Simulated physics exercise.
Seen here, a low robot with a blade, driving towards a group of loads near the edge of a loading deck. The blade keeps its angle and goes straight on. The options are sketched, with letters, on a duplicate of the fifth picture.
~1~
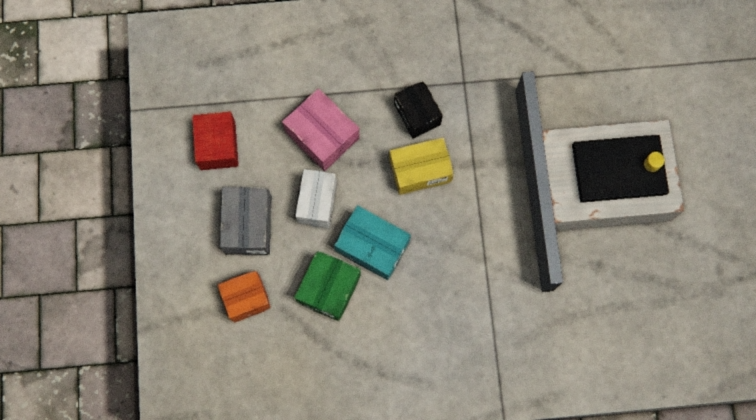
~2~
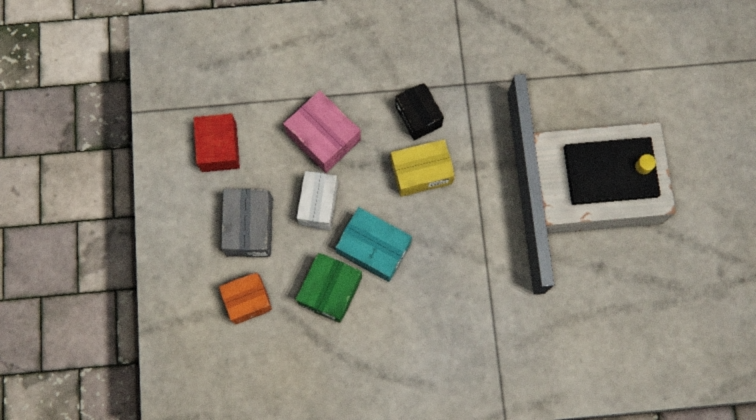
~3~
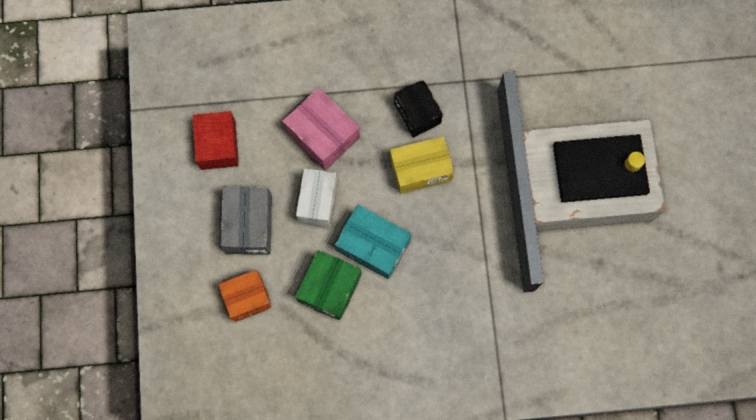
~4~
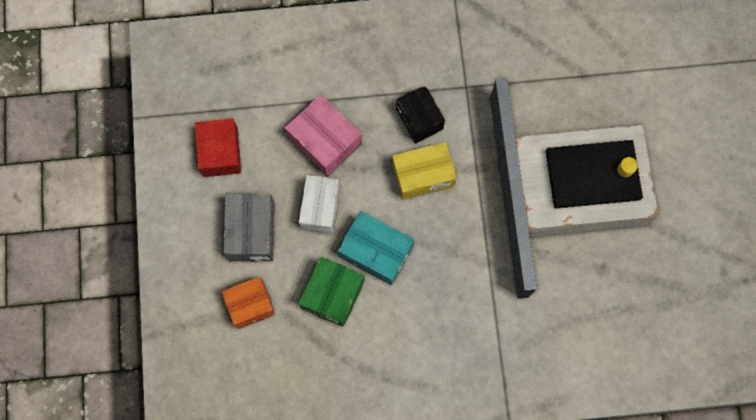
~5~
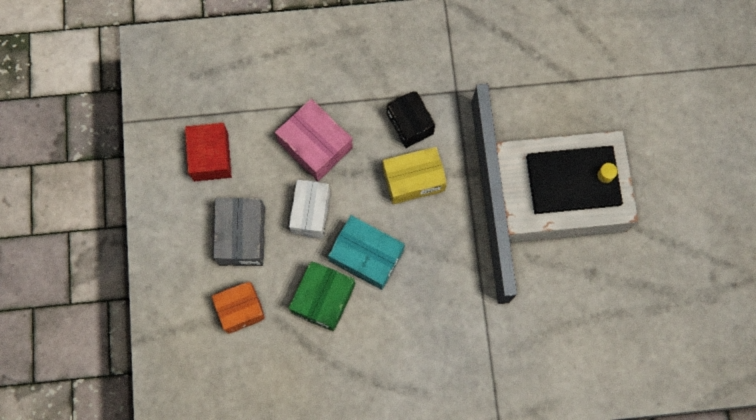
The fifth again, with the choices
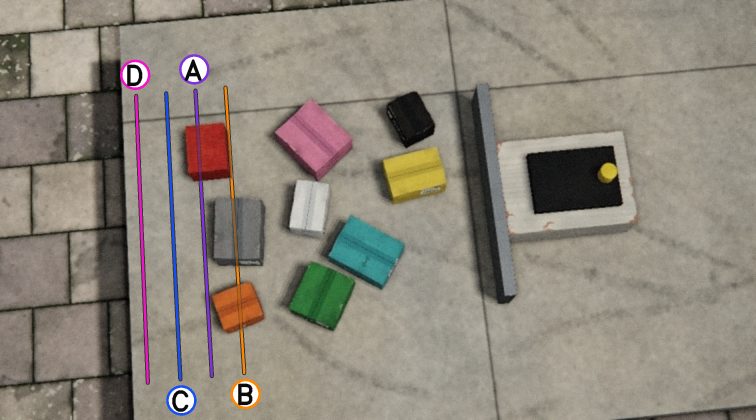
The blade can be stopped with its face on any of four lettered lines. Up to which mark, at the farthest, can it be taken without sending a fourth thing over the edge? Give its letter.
No farther than A.
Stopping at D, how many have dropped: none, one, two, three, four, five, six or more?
In all, six or more.
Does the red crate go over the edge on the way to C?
Yes.
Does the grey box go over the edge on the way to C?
Yes.
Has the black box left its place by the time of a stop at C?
By then, yes.
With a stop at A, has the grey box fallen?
By then, yes.
On the marked copy, A at (203, 228); B at (235, 225); C at (173, 231); D at (142, 234).
With A. Early on, robot (461, 190); black box (357, 122); pink box (308, 137).
Further on, robot (356, 200); grey box (173, 238); red crate (173, 156).
At the end, robot (273, 208); grey box over the edge; red crate over the edge; two fallen.
As for the rest, B is within the limit but short; C drops four; D drops eight.
